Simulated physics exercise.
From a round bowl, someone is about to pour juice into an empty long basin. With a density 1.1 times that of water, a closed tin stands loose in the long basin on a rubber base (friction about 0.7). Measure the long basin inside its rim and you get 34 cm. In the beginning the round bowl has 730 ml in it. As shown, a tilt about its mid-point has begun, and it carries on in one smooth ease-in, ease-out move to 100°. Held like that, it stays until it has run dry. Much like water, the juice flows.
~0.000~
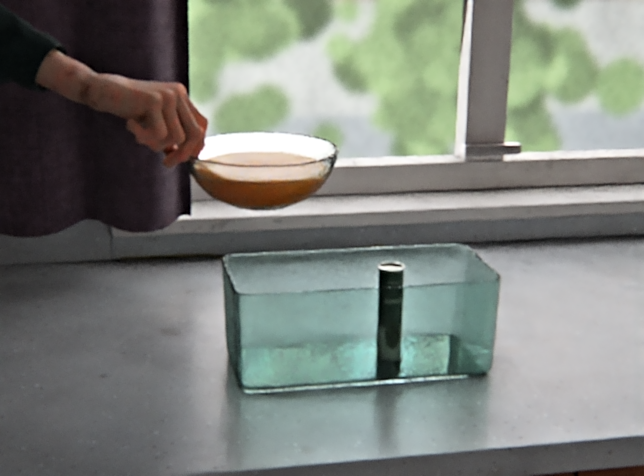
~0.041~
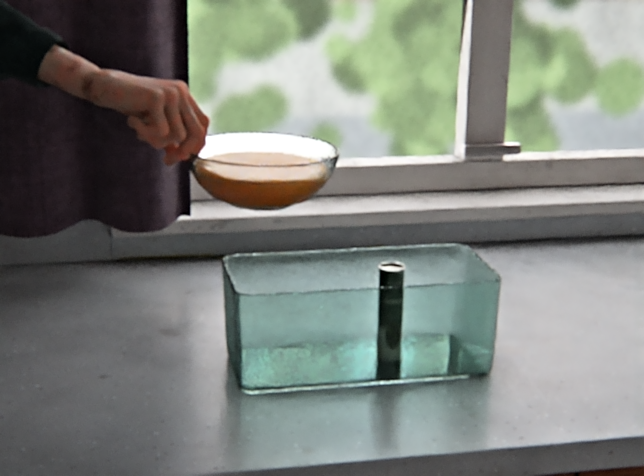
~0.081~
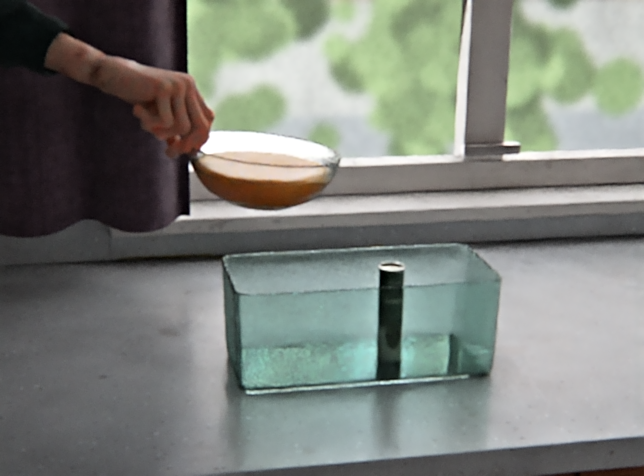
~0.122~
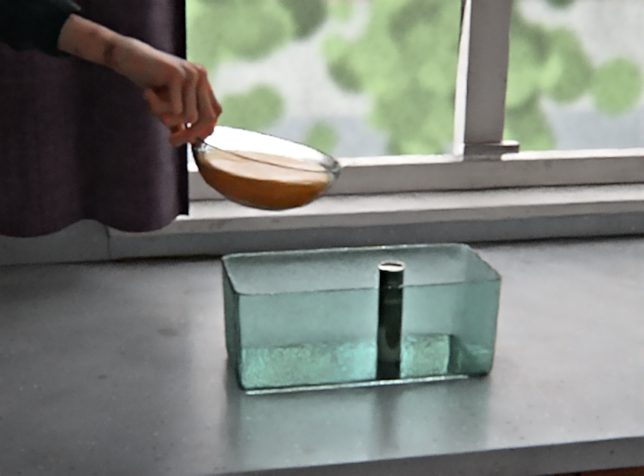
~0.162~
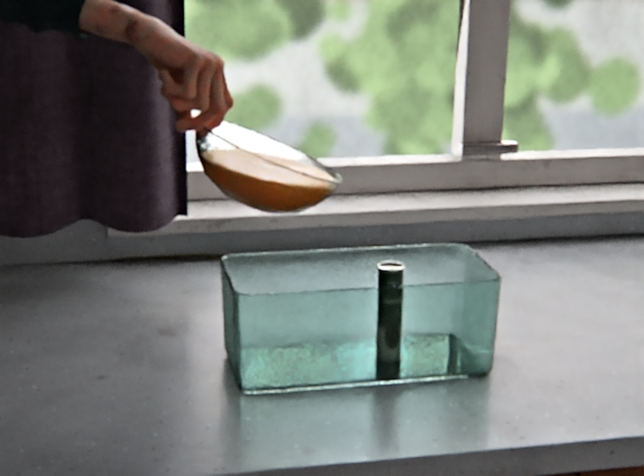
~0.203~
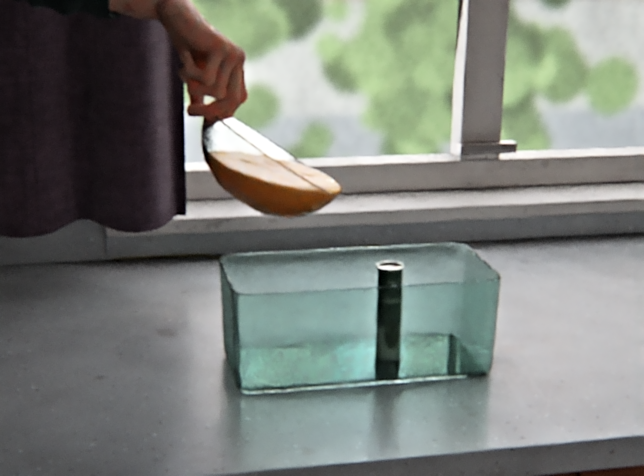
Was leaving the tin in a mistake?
Yes - watch, it's going to go down.
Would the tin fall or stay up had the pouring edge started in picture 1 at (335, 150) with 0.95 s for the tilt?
Result: Tin upright.
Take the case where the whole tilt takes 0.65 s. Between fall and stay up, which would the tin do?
Outcome - the tin ends up overturned.
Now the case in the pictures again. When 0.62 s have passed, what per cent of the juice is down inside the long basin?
Near 98 in a hundred.
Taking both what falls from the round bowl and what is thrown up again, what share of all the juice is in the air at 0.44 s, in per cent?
Near 24 per cent at that moment.
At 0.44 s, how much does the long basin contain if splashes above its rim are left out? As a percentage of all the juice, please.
About 72%.
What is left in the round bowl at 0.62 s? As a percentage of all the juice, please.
About 0 % is still there.
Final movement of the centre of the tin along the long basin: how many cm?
Roughly 7.0 cm.
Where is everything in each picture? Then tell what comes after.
In the first frame, it leans 0°; its right rim is at (336, 148); the juice meets the walls at (192, 167) and (328, 163); the long basin's rim runs from (229, 276) to (483, 263); the tin's top is at (391, 271).
In the second frame, it leans 2°; its right rim is at (337, 150); the juice meets the walls at (192, 166) and (328, 164).
In the third frame, it leans 6°; its right rim is at (338, 155); the juice meets the walls at (193, 163) and (329, 167).
In the fourth frame, it leans 13°; its right rim is at (339, 165); the juice meets the walls at (196, 158) and (331, 171).
In the fifth frame, it leans 23°; its right rim is at (338, 177); the juice meets the walls at (200, 154) and (331, 174).
In the sixth frame, it leans 34°; its right rim is at (334, 192); the juice meets the walls at (206, 155) and (325, 178); 2 per cent is over the edge.
By 0.44 s the tilt is 96° and 3 per cent is still to pour; the tin stands where it began.
By 0.62 s the tilt is 100° and 0 per cent is still to pour; the tin leans 12°.
By 0.81 s the tilt is 100° and 0 per cent is still to pour; the tin leans 9°.
By 1.01 s the tilt is 100° and 0 per cent is still to pour; the tin leans 55°.
At rest the tin lies on its side.
